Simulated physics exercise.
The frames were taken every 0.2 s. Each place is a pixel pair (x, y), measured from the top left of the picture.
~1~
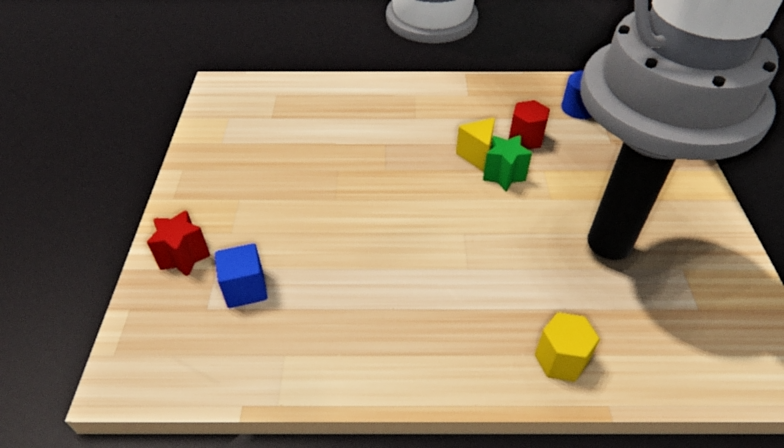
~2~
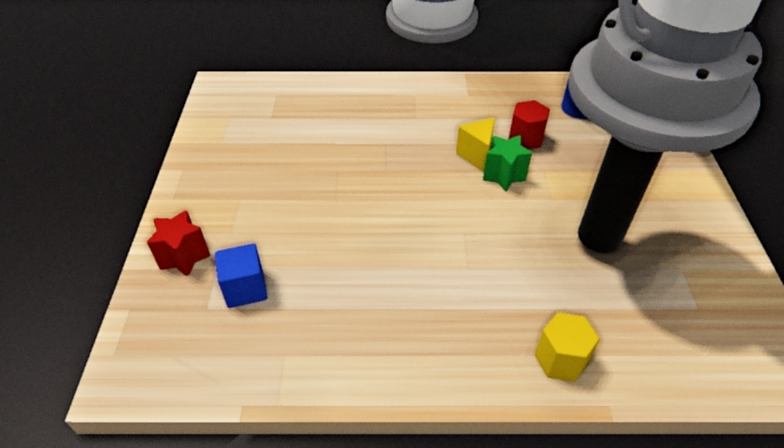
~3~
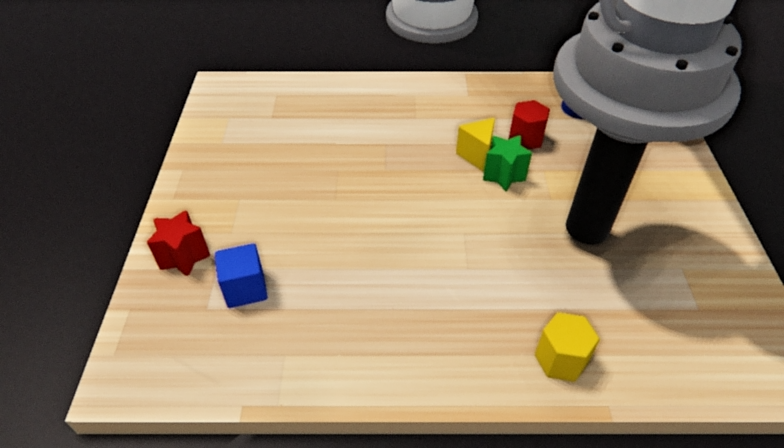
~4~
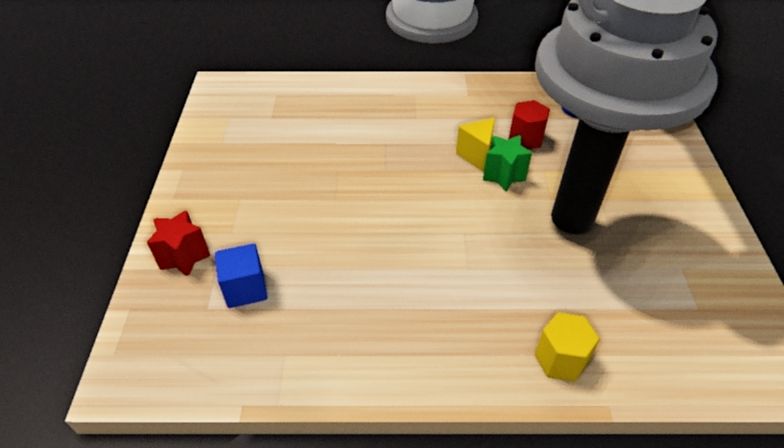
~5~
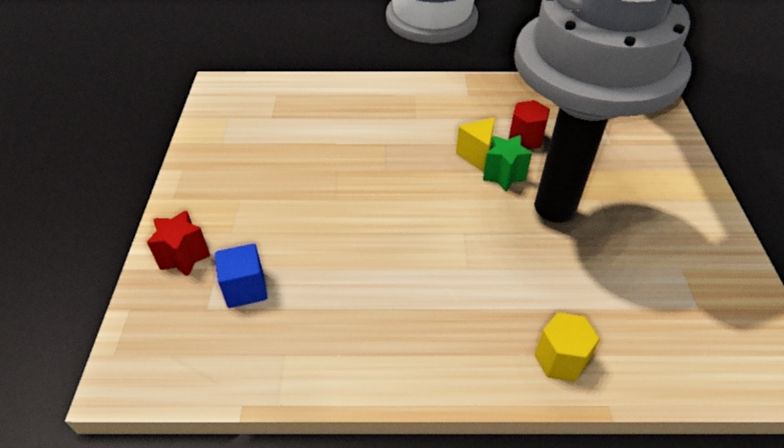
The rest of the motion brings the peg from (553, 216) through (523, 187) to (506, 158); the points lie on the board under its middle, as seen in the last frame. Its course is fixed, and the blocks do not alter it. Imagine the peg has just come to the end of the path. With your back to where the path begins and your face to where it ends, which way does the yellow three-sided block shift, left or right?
Left side.
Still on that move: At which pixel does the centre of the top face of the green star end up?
It will end up at (484, 114).
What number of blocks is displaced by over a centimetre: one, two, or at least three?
The count will be 2.
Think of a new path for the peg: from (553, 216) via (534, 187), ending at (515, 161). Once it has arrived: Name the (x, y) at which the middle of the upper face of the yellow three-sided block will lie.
Around (459, 123).
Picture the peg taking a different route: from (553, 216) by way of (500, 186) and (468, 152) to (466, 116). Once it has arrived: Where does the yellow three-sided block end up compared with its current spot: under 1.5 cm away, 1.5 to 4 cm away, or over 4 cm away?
Past 4 cm.
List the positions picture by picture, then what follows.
Peg tip at (609, 243); block tops, yellow three-sided block at (481, 129); green star at (509, 147); red hexagon at (532, 110), in the first frame.
Peg at (600, 237); blocks unchanged, in the second frame.
Peg at (587, 229); blocks unchanged, in the third frame.
Peg at (572, 219); blocks unchanged, in the fourth frame.
Peg at (555, 208); yellow three-sided block at (481, 129); green star at (509, 147); red hexagon at (532, 110), in the fifth frame.
The first path, step by step. Halfway along, peg at (524, 179); yellow three-sided block at (473, 126); green star at (502, 140).
At the end, peg at (507, 150); yellow three-sided block at (453, 118); green star at (484, 114); red hexagon in place.
